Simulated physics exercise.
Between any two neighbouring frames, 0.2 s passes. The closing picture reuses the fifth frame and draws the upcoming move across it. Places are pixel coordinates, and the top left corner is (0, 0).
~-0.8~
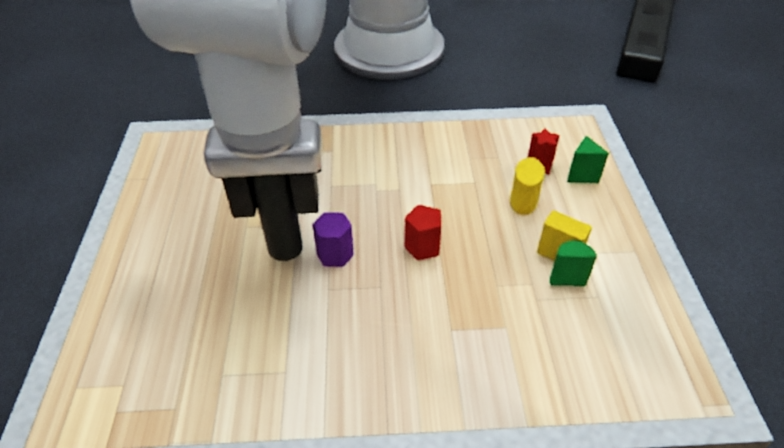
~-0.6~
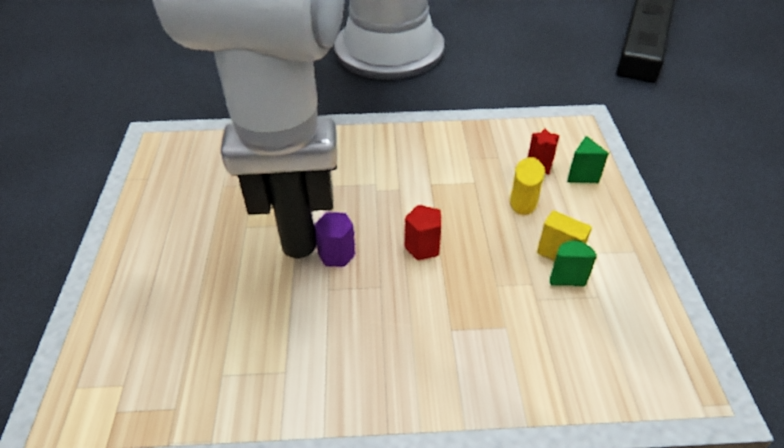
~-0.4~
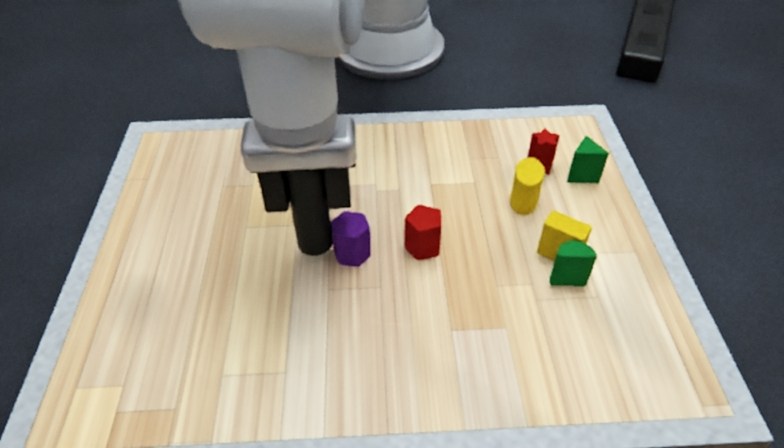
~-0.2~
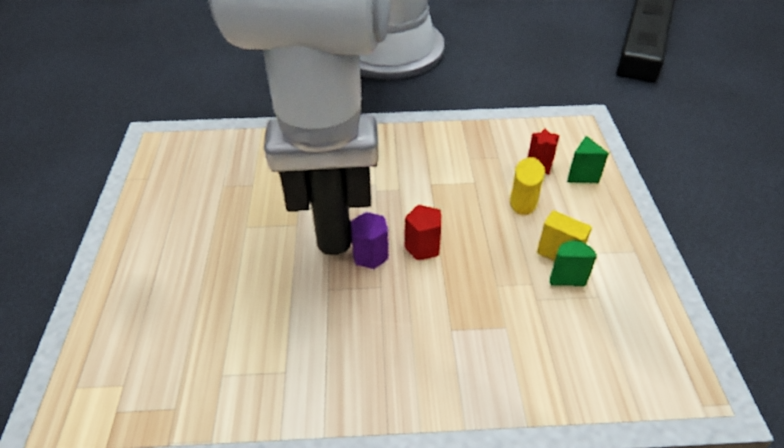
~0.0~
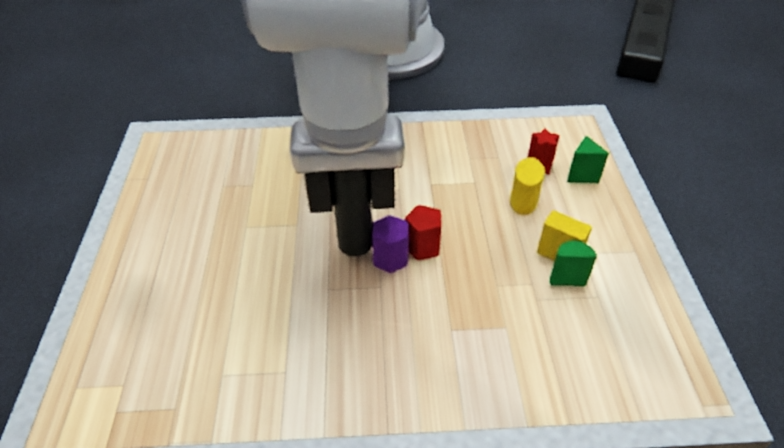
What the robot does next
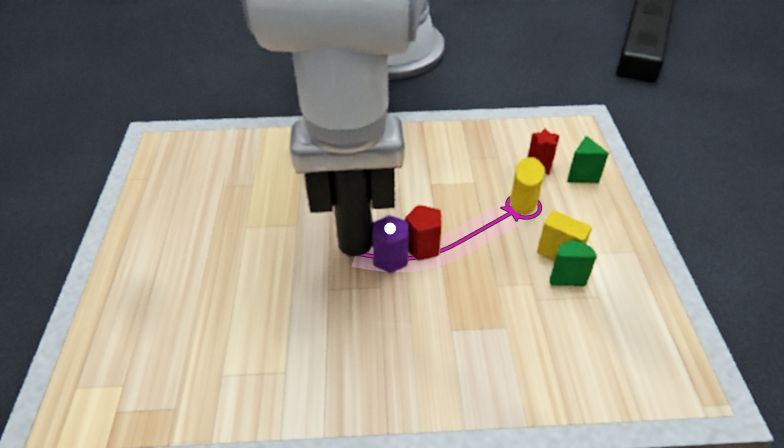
A robot arm pushes a purple block rightward across a wooden board to a red block.
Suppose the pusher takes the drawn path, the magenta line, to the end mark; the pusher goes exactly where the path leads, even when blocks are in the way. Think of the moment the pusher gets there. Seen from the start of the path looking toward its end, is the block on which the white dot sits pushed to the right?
Yes
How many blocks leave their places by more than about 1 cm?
I expect three or more blocks to be moved by more than 1 cm.
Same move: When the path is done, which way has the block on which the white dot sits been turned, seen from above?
The answer is clockwise.
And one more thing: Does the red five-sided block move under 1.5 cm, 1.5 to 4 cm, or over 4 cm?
My prediction: Over 4 cm.
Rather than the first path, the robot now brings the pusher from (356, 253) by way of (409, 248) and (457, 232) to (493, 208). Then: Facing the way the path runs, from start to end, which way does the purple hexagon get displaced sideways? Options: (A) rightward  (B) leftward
Choice A: Rightward.
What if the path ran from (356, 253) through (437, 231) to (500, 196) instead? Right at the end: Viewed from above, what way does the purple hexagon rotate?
It makes a clockwise turn.
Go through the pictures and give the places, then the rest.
Lower end of the pusher (286, 248), tops of blocks, purple hexagon (332, 224), red five-sided block (425, 217), yellow elliptical block (530, 171), yellow oblong block (568, 224), in the first picture.
Pusher (299, 246), blocks as before, in the second picture.
Pusher (315, 243), purple hexagon (350, 224), in the third picture.
Pusher (334, 242), purple hexagon (369, 225), in the fourth picture.
Pusher (356, 244), purple hexagon (390, 228), red five-sided block (425, 217), yellow elliptical block (530, 171), yellow oblong block (568, 224), in the fifth picture.
The drawn path runs from (356, 253) by way of (422, 256) and (477, 232) to (524, 206); the dot is on the purple hexagon.
On the path given first. One third of the way, pusher (423, 247); purple hexagon (454, 245), turned 55° clockwise; red five-sided block (452, 209), turned 40° anticlockwise.
Two thirds of the way, pusher (479, 222); purple hexagon (462, 246), turned 70° clockwise; red five-sided block (491, 180), turned 95° anticlockwise.
At the end, pusher (526, 196); purple hexagon (462, 246), turned 70° clockwise; red five-sided block (502, 162), turned 165° anticlockwise; yellow elliptical block (544, 157), turned 25° anticlockwise; yellow oblong block not moved.
